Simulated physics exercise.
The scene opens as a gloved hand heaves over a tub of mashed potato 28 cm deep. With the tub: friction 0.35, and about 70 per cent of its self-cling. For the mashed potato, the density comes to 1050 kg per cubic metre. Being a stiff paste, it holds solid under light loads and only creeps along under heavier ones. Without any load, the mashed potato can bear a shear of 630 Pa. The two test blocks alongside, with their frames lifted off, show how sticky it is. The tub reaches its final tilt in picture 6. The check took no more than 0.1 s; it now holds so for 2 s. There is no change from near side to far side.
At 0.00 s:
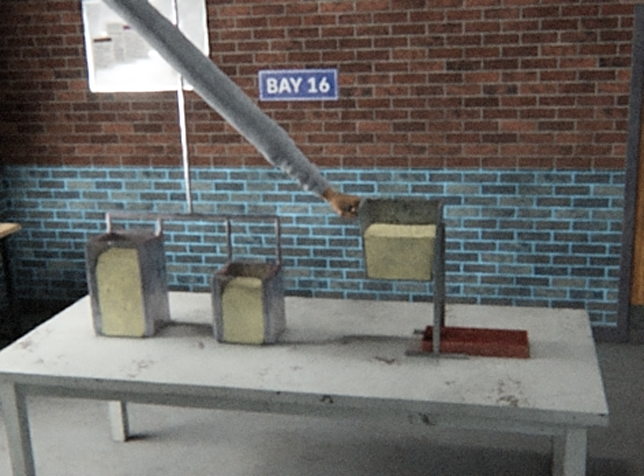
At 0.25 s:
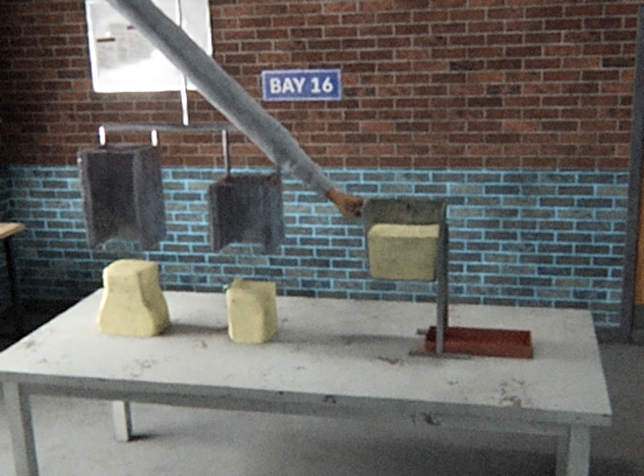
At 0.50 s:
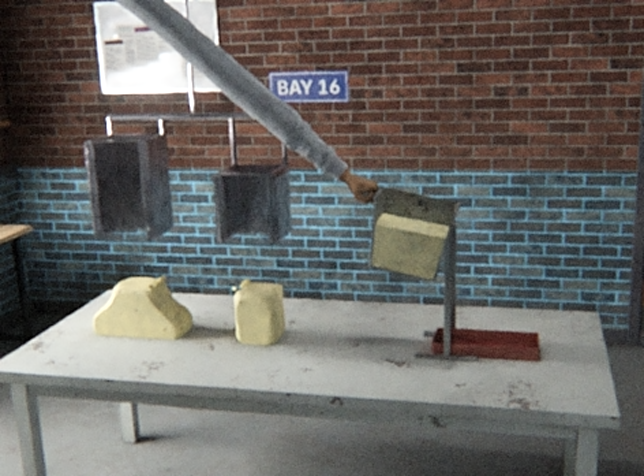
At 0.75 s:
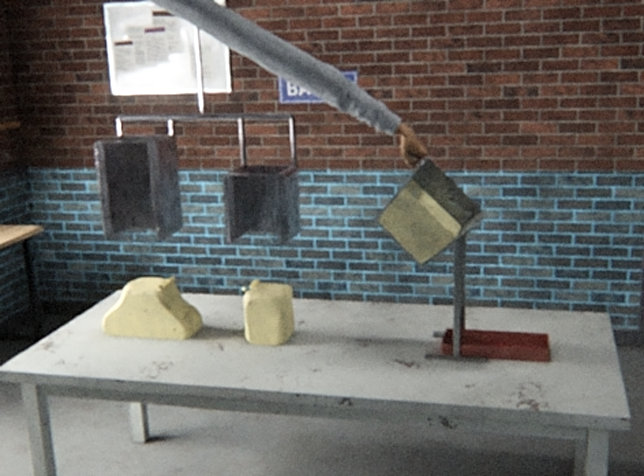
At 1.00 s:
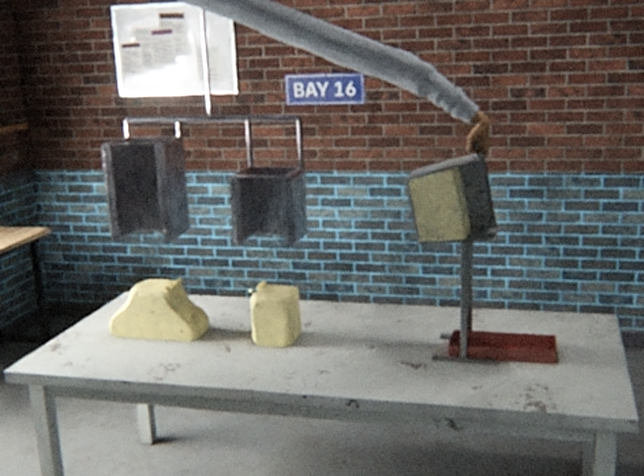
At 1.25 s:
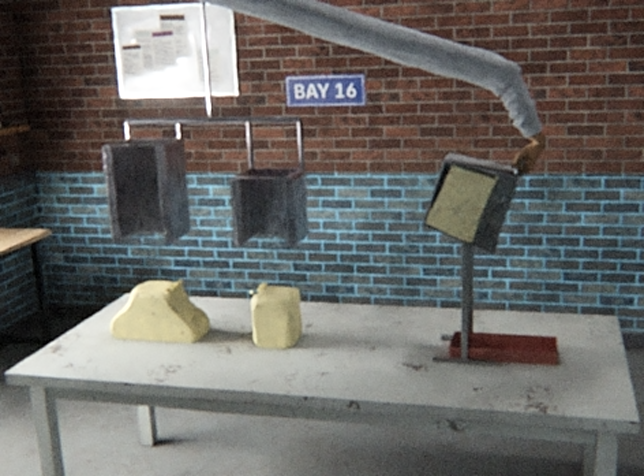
A long grey-sleeved arm reaches down from the upper left to a grey tub of pale yellow mash on a stand with a red base, above a whitish table before a red and blue brick wall. Two grey casings lift off yellow blocks at left, and the left block slumps. The arm tilts the tub clockwise well past upright, mash still inside, as the view shifts slightly.
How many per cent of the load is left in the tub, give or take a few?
I would say close to 0 percent.
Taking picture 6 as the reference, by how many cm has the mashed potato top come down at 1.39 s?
Roughly 6 cm.
By 1.39 s, the tub is at 108 degrees and holds 100 %.
By 1.56 s, the tub is at 108 degrees and holds 46 %.
By 1.73 s, the tub is at 108 degrees and holds 9 %.
By 1.90 s, the tub is at 108 degrees and holds 0 %.
By 3.25 s, at the end, the tub is at 108 degrees and holds 0 %.
